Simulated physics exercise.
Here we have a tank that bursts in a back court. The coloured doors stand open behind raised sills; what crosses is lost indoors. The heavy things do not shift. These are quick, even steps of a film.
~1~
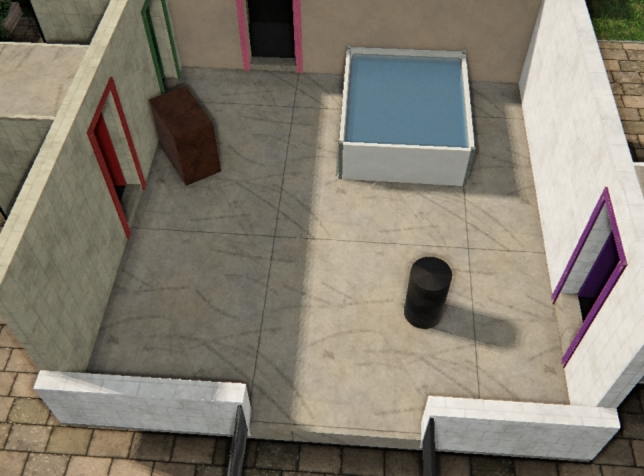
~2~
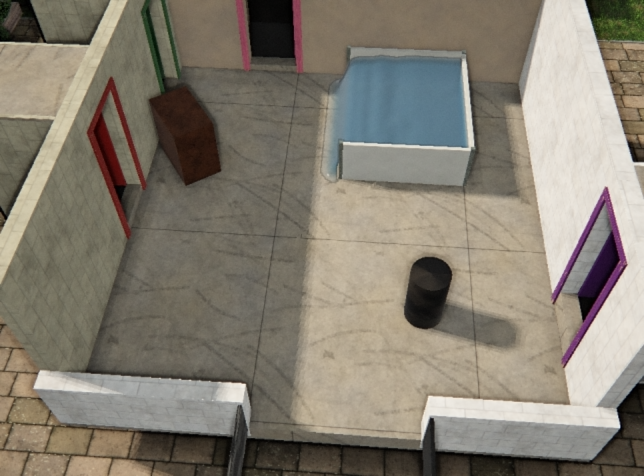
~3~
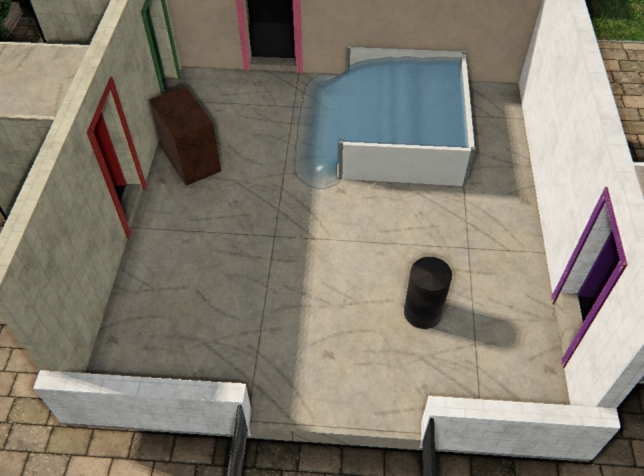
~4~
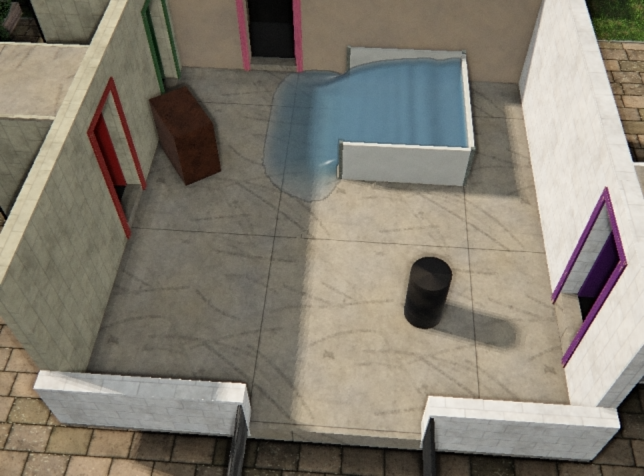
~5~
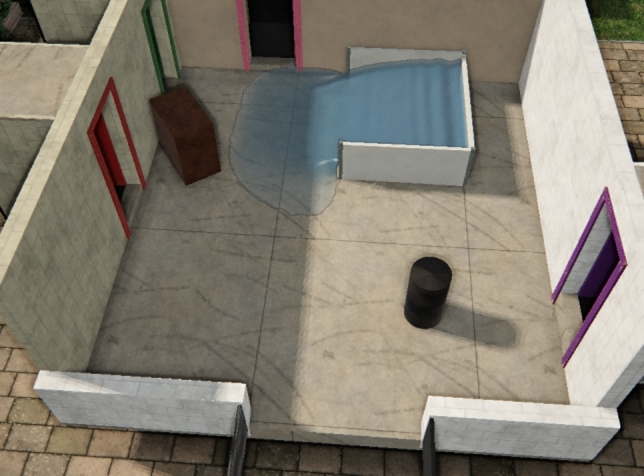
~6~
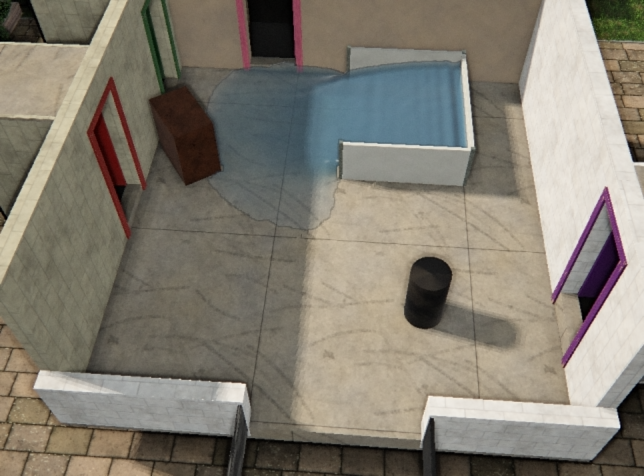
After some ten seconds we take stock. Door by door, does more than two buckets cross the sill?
One by one: The purple door holds within the limit; the red door holds within the limit; the pink door floods; the green door floods.
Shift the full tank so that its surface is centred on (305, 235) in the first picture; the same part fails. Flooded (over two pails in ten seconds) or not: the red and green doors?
In short: Red door floods, green door holds.
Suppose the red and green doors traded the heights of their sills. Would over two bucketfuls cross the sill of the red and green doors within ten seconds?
Then: Red door passes that mark; green door goes over.
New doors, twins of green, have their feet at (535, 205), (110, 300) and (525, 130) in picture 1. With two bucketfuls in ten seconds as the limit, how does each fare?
As listed: Is under, goes over, holds.
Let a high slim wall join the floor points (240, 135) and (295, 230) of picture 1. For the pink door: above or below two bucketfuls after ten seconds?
Then: The pink one passes that mark.
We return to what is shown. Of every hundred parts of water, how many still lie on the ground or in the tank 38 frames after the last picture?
I make it 72 per cent.
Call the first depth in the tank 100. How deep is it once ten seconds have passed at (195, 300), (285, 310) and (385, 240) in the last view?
In that order: 8, 8 and 2 per cent.
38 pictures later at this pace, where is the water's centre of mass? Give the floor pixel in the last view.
I would point to (288, 193).
A moment on, water covers 30 % of the floor; the purple door not reached, the red door wet at the sill, nothing in, the pink door wet at the sill, nothing in, the green door over two buckets in.
Next, water covers 40 % of the floor; the purple door not reached, the red door under two buckets in, the pink door under two buckets in, the green door far over two buckets in.
Then, water covers 45 % of the floor; the purple door not reached, the red door under two buckets in, the pink door under two buckets in, the green door far over two buckets in.
Later, water covers 75 % of the floor; the purple door not reached, the red door under two buckets in, the pink door over two buckets in, the green door far over two buckets in.
In the end, water covers 85 % of the floor; the purple door wet at the sill, nothing in, the red door under two buckets in, the pink door over two buckets in, the green door far over two buckets in.
